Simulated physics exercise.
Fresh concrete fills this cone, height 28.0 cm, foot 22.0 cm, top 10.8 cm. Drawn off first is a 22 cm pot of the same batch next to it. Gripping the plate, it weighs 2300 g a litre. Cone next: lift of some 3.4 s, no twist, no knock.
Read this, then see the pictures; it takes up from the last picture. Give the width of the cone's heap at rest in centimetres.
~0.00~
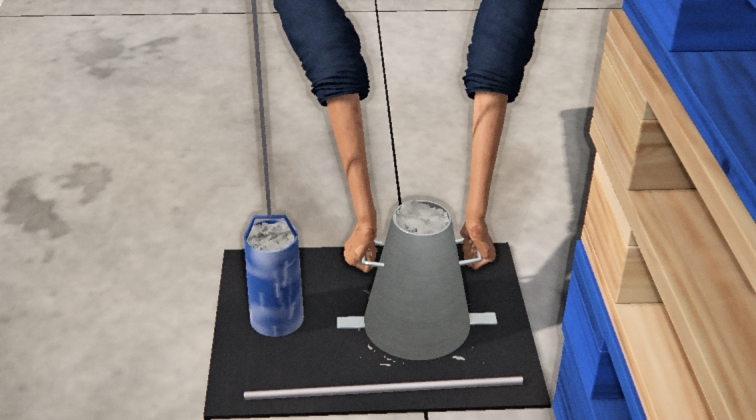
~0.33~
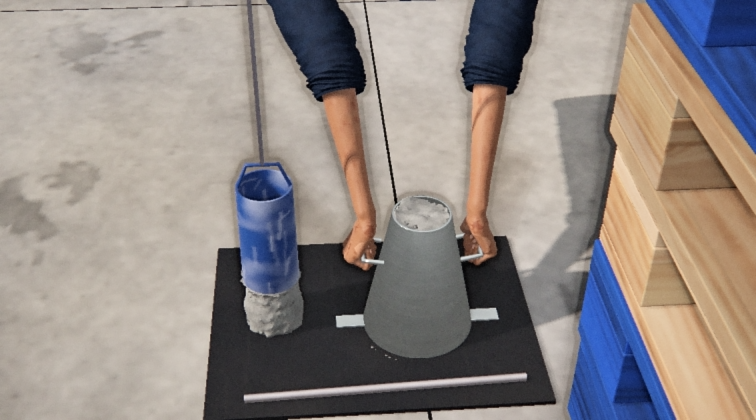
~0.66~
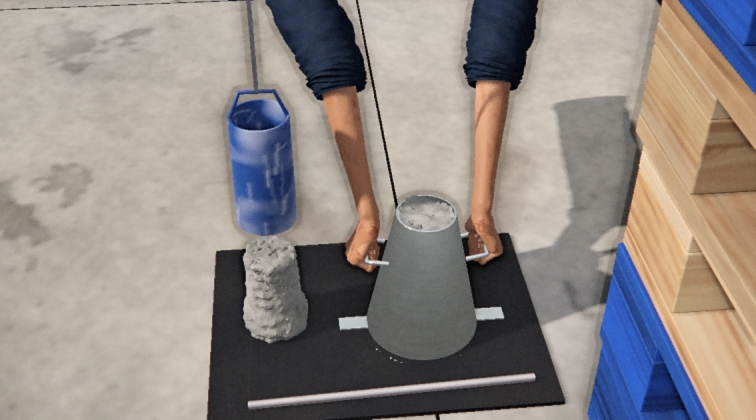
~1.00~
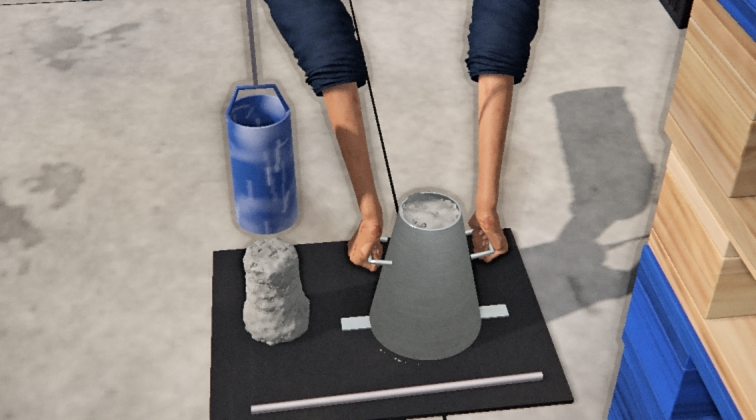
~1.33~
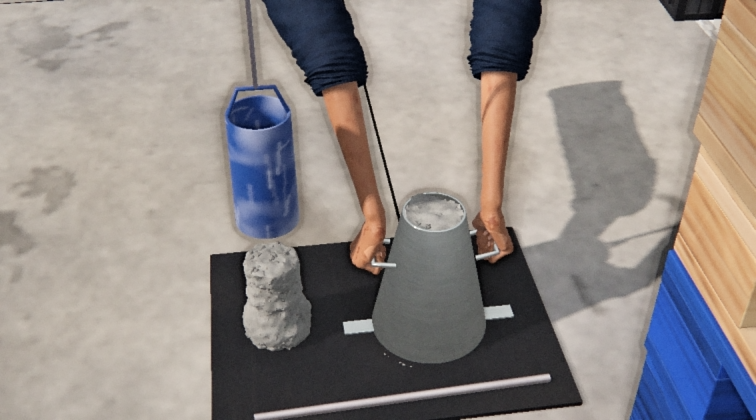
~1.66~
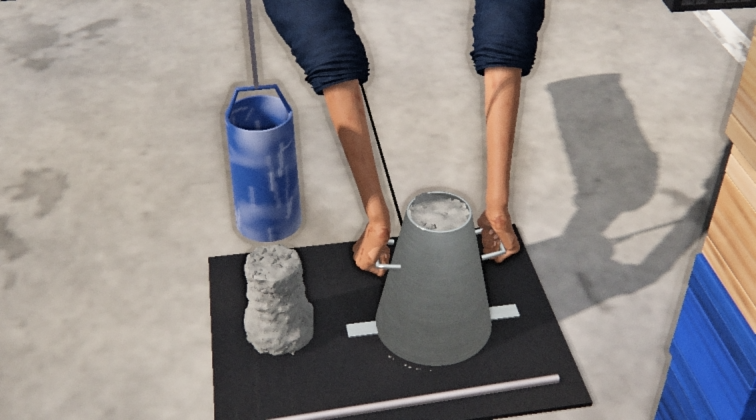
Roughly 23 centimetres.
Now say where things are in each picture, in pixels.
The first frame shows middle of the pot's mouth at (271, 237), still down; middle of the cone's top at (422, 218), not yet moved.
The second frame shows middle of the pot's mouth at (264, 187), raised 12 cm; middle of the cone's top at (422, 214), not yet moved.
The third frame shows middle of the pot's mouth at (259, 117), raised 28 cm; the heap from the pot 19 cm high and 13 cm wide, top at (270, 253); middle of the cone's top at (426, 214), not yet moved.
The fourth frame shows middle of the pot's mouth at (258, 112), raised 28 cm; the heap from the pot 19 cm high and 13 cm wide, top at (271, 254); middle of the cone's top at (430, 212), not yet moved.
The fifth frame shows middle of the pot's mouth at (258, 114), raised 28 cm; the heap from the pot 19 cm high and 13 cm wide, top at (271, 258); middle of the cone's top at (434, 213), not yet moved.
The sixth frame shows middle of the pot's mouth at (259, 115), raised 28 cm; the heap from the pot 19 cm high and 14 cm wide, top at (273, 262); middle of the cone's top at (439, 212), not yet moved.
By 2.5 s, the cone is up 6.4 cm; the fresh concrete has come down 1.2 cm to 27 cm and is 22 cm wide.
By 3.4 s, the cone is up 18 cm; the fresh concrete has come down 1.5 cm to 27 cm and is 23 cm wide.
By 4.2 s, the cone is up 28 cm; the fresh concrete has come down 1.6 cm to 26 cm and is 23 cm wide.
By 5.2 s, the cone is clear; the fresh concrete has come down 1.7 cm to 26 cm and is 23 cm wide.
By 5.7 s, at rest, the cone is clear; the fresh concrete has come down 1.8 cm to 26 cm and is 23 cm wide.
